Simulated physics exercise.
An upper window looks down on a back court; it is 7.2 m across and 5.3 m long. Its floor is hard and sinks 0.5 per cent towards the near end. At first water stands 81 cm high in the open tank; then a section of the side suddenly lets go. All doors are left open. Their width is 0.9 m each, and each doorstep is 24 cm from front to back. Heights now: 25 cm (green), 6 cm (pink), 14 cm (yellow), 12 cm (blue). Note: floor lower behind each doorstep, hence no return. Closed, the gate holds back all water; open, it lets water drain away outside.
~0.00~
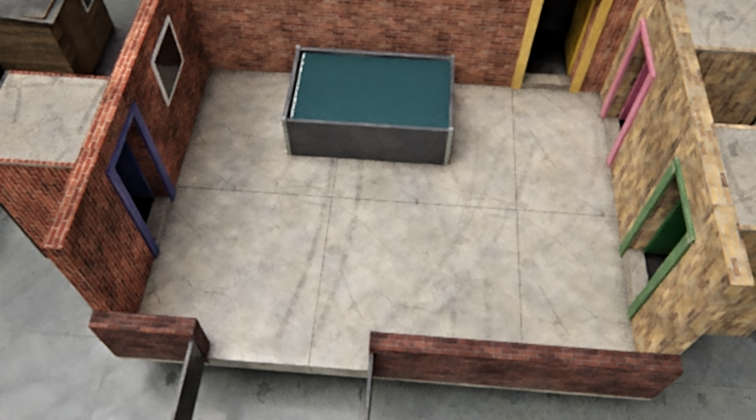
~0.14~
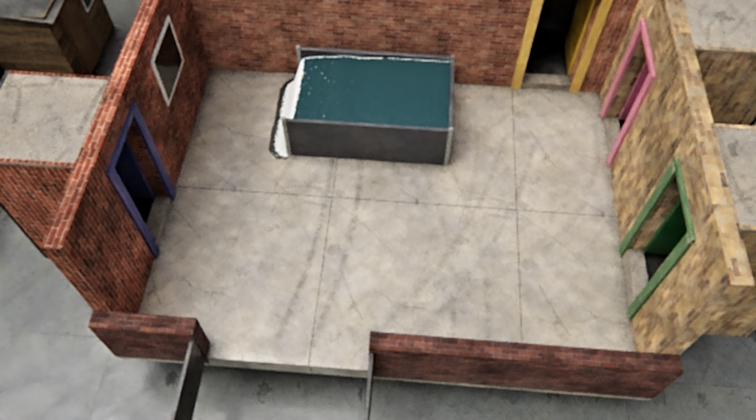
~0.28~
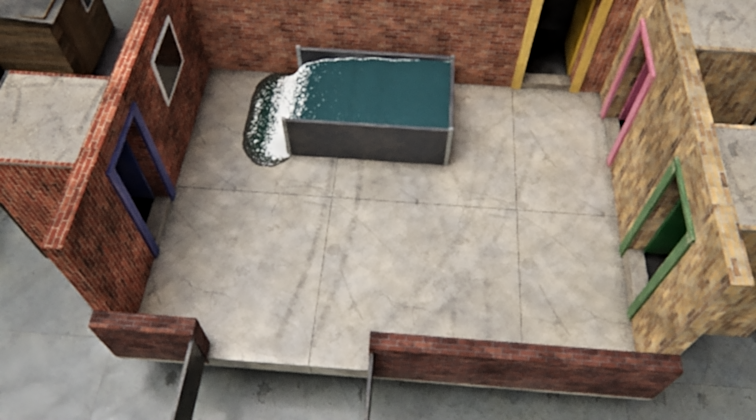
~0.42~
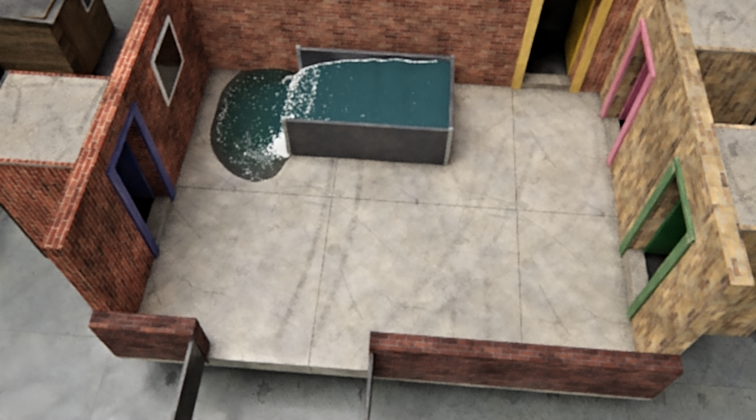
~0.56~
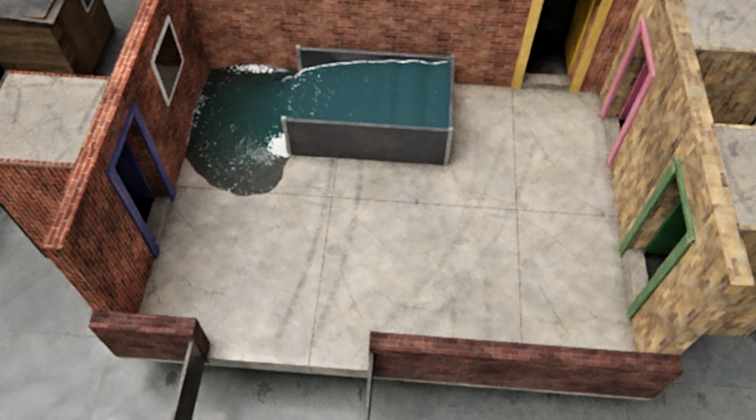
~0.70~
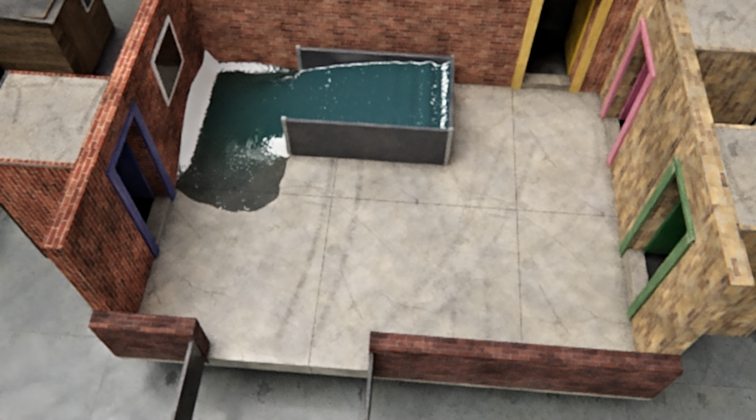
Water pours from the left end of the open tank and spreads across the court floor.
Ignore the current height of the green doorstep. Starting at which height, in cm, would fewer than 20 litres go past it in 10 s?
Starting at roughly 7 cm.
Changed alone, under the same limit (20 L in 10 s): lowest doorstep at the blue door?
At blue, roughly 13.5 cm.
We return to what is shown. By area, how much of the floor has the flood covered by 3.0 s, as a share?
40 %.
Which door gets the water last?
That would be the green door.
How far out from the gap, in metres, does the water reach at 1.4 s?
I make it some 4.0 m.
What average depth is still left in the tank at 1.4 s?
Around 46 centimetres.
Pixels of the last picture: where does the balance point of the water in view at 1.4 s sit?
I'd say around (308, 123).
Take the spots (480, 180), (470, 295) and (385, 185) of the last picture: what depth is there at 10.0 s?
Close to 4, 3 and 1 cm deep.
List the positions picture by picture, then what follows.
The first picture shows the open tank at (371, 90) is whole and still, 81 cm deep; the green door at (649, 250) is dry.
In the second picture, water pours out at (296, 105) and has run 0.3 m, to (275, 134); about 10 cm deep outside, 81 cm at the back.
In the third picture, the front is at (247, 135), 0.8 m from the gap at (297, 108); 1.4 m2 of floor is wet, 81 cm left at the back.
In the fourth picture, the front is at (215, 138), 1.4 m from the gap at (297, 109); 2.8 m2 of floor is wet, 81 cm left at the back.
In the fifth picture, the front is at (188, 147), 1.8 m from the gap at (297, 110); 4.3 m2 of floor is wet, 80 cm left at the back.
In the sixth picture, the gap is at (297, 110), the front 1.9 m out at (178, 182); the back of the open tank holds 71 cm; the green door at (649, 250), 6.1 m from the gap, is still 5.7 m from the nearest water.
After 1.4 s water covers 15 % of the floor, deepest (60 cm) near (207, 85); it has not reached the green door.
After 3.0 s water covers 40 % of the floor, deepest (44 cm) near (160, 325); it has not reached the green door.
After 10.0 s water covers 85 % of the floor, deepest (12 cm) near (260, 111); 8 cm at the green door, 0 litres in over its 25 cm doorstep.
At the green door as built, the water arrived by 6.0 s and peaked near 11 cm at 7.0 s.
With a doorstep of 6 cm, 31 litres would have come in within the 10 s; with 8 cm, 11 litres. So under 20 litres takes about 7 cm.
